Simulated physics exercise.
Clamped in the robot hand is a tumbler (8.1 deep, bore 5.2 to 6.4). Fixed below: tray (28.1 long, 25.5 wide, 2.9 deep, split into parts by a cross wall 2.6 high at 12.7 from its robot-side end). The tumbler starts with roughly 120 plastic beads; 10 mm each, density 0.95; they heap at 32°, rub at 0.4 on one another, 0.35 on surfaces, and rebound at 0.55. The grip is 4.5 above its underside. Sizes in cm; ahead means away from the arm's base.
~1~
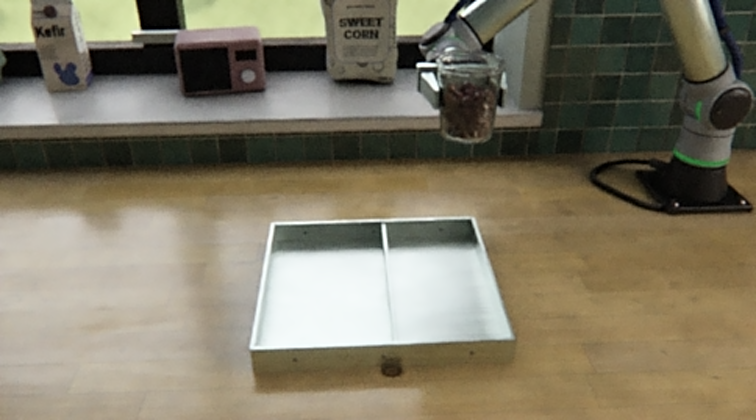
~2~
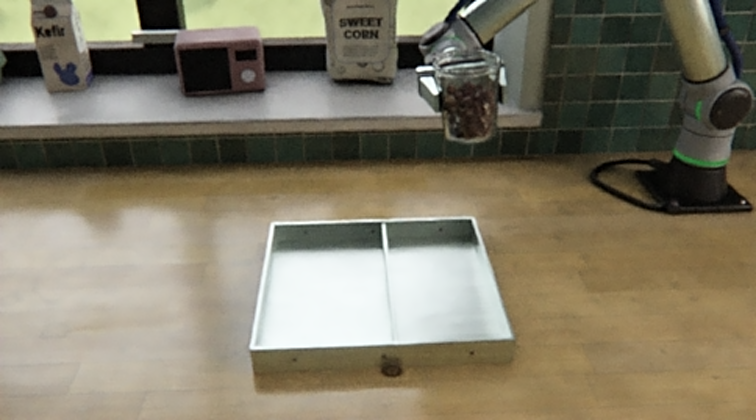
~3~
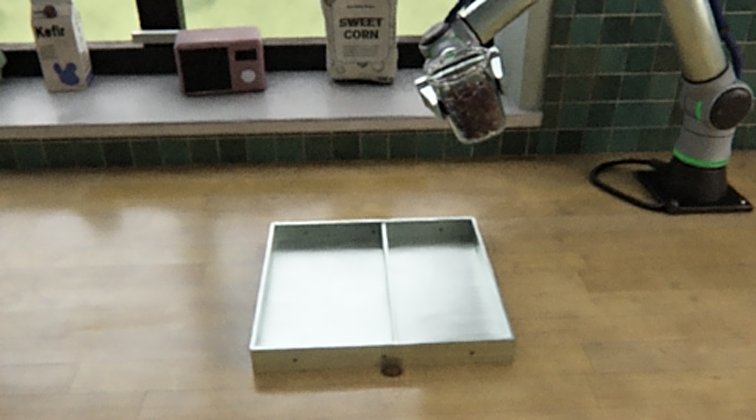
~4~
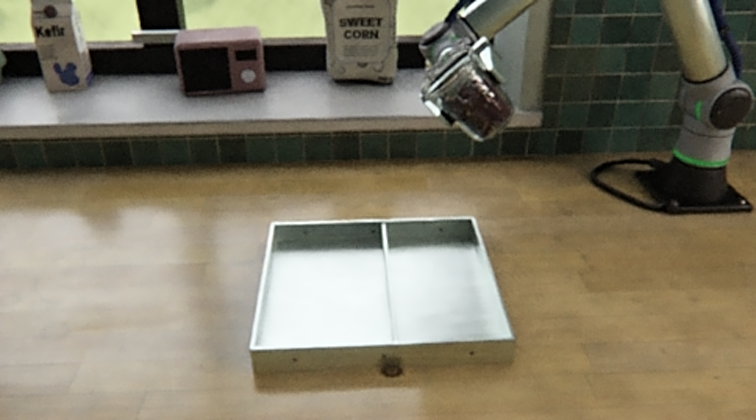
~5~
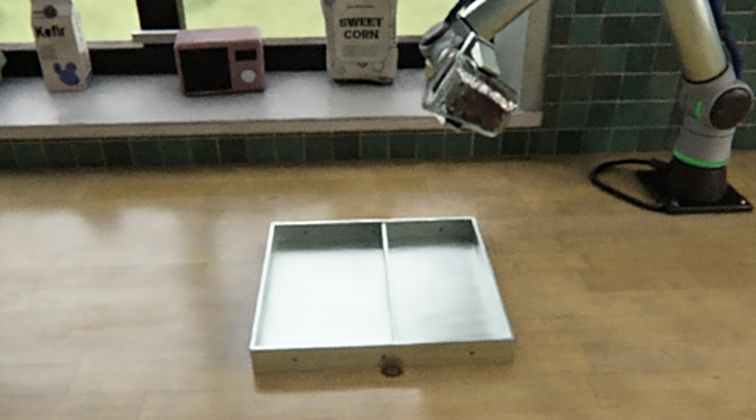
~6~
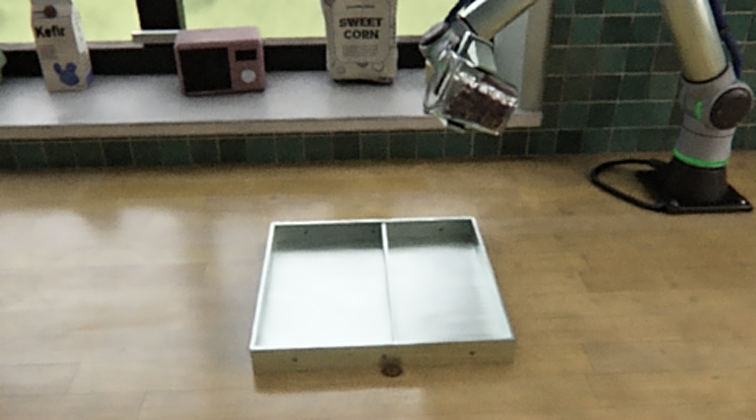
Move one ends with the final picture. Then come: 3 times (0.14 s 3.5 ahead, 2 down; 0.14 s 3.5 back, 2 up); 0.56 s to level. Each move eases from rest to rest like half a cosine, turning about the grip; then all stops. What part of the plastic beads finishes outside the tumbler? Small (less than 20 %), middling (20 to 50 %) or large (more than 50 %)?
Outside the tumbler the share is small, less than 20 %.
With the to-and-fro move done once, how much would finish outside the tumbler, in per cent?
It would be near 5 per cent.
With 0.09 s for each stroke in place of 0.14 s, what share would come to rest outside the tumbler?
Then about 30 per cent.
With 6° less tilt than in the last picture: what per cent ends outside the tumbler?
Some 0 per cent.
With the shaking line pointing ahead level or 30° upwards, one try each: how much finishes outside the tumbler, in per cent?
Some 30 and 45 per cent.
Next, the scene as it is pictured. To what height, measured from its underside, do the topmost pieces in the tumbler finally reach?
Roughly 6.5 cm.
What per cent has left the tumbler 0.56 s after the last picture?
About 5 per cent by then.
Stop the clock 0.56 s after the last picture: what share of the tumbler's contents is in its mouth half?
Some 35 per cent.
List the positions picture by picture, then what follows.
The tumbler middle at (468, 99), level; upper third of the load around (470, 96), from x 445 to 490, top at y 80; 123 in the tumbler, in the first picture.
The tumbler middle at (469, 99), tilted 6° forward; upper third of the load around (471, 96), from x 450 to 490, top at y 80, in the second picture.
The tumbler middle at (470, 99), tilted 23° forward; upper third of the load around (476, 95), from x 450 to 500, top at y 80, in the third picture.
The tumbler middle at (471, 98), tilted 43° forward; upper third of the load around (479, 92), from x 450 to 505, top at y 80, in the fourth picture.
The tumbler middle at (472, 97), tilted 60° forward; upper third of the load around (480, 90), from x 450 to 510, top at y 75, in the fifth picture.
The tumbler middle at (472, 97), tilted 66° forward; upper third of the load around (482, 90), from x 445 to 510, top at y 80; 123 in the tumbler, in the sixth picture.
Then, 0.56 s on, tilted 66° forward, highest piece 27 above the table; 114 in the tumbler, 2 in the far-side part, 1 in the robot-side part, 6 in flight or on a rim.
Then, 1.12 s on, tilted 33° forward, highest piece 28 above the table; 110 in the tumbler, 6 in the robot-side part, 5 in the far-side part, 2 in flight or on a rim.
Then, 1.60 s on, level, highest piece 29 above the table; 110 in the tumbler, 8 in the robot-side part, 5 in the far-side part.
Then, 2.65 s on, level, highest piece 29 above the table; 110 in the tumbler, 8 in the robot-side part, 5 in the far-side part.
In the end, 110 in the tumbler, 8 in the robot-side part, 5 in the far-side part. That is 11 % outside the tumbler.
